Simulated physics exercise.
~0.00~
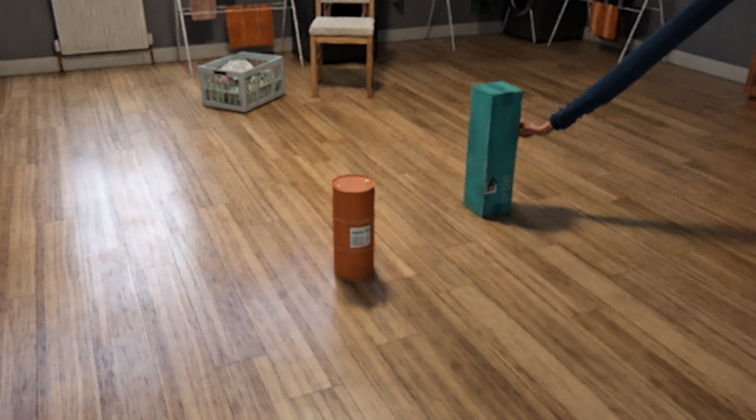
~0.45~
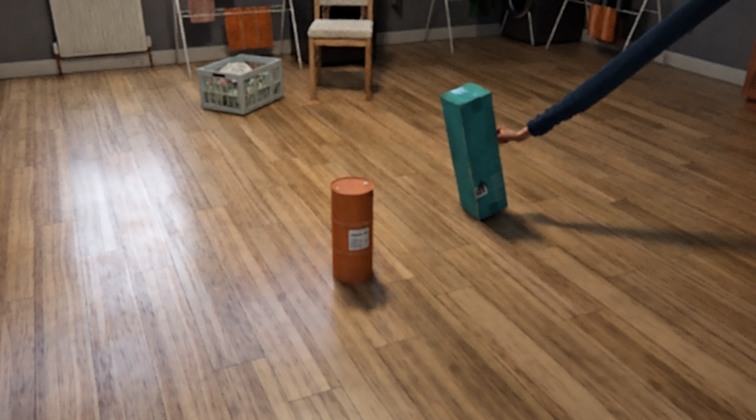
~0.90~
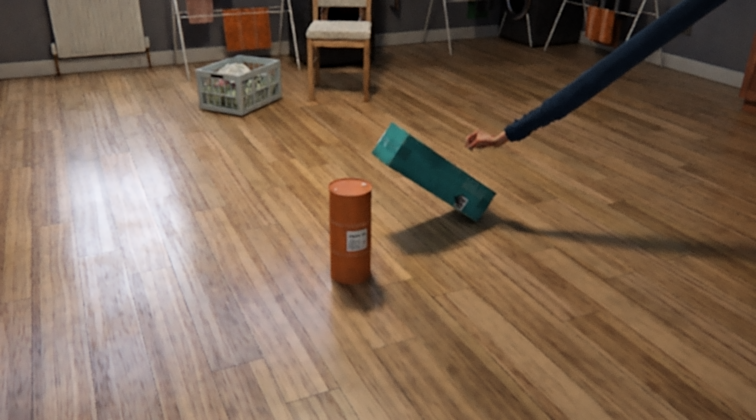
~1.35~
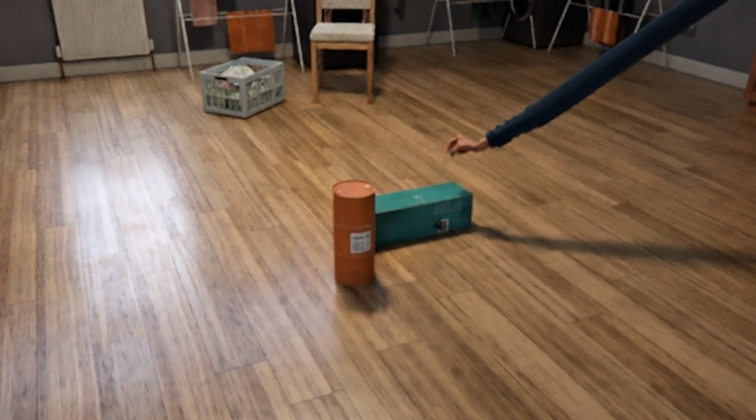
A hand on a long, blue-sleeved arm pushed a tall turquoise box on a wooden floor, tipping it over to the left until it lay on its side just behind an orange canister, which stayed standing.
